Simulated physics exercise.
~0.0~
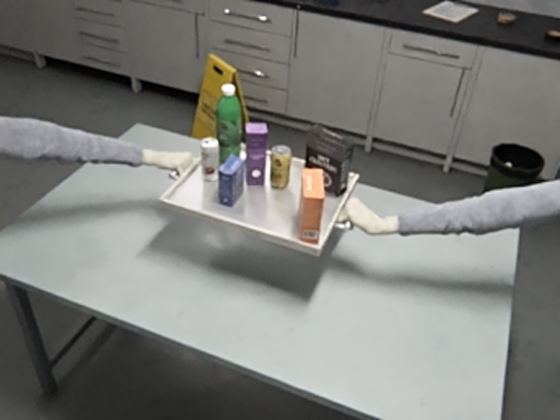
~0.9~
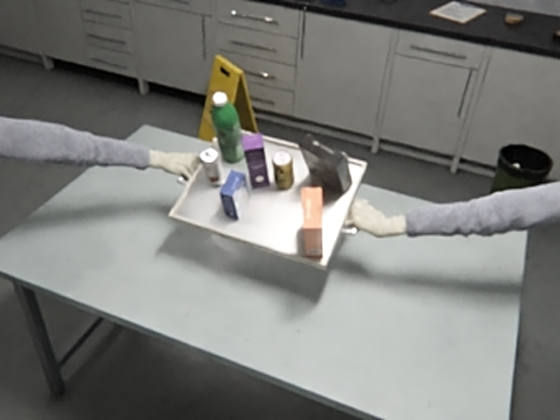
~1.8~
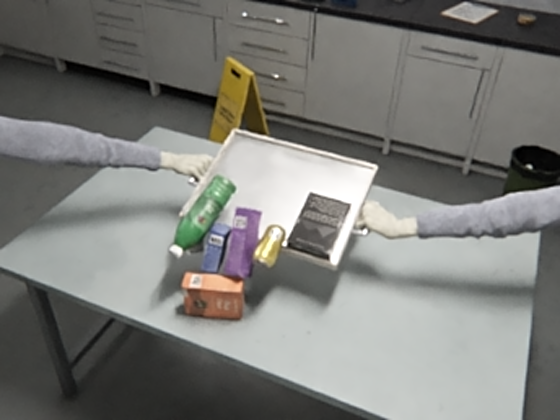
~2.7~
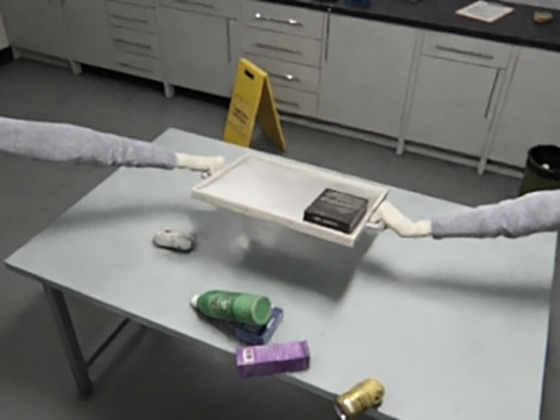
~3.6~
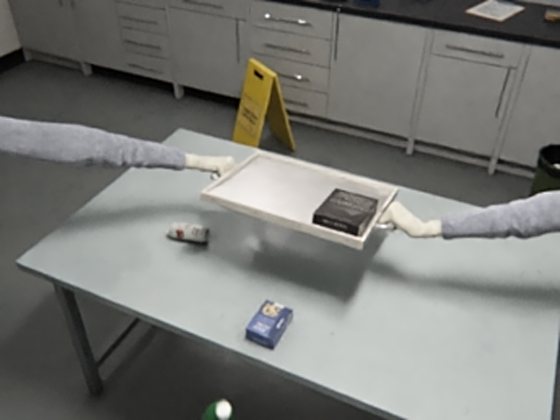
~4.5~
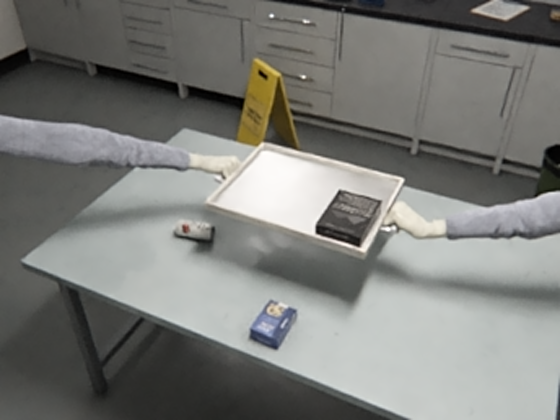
A pale tray, held by a gloved hand at either side and seen from above, hovers over a grey table in a room with white cabinets and a yellow floor sign. It carries a green bottle and a white can at left, blue and purple cartons and a yellow can mid-tray, and orange and black boxes at right. The near edge dips, and the items lean, topple and spill forward. The tray swings back, its far edge lowering slightly. Finally, only the black box lies on it, while the white can and blue packet lie on the table, the rest out of sight.
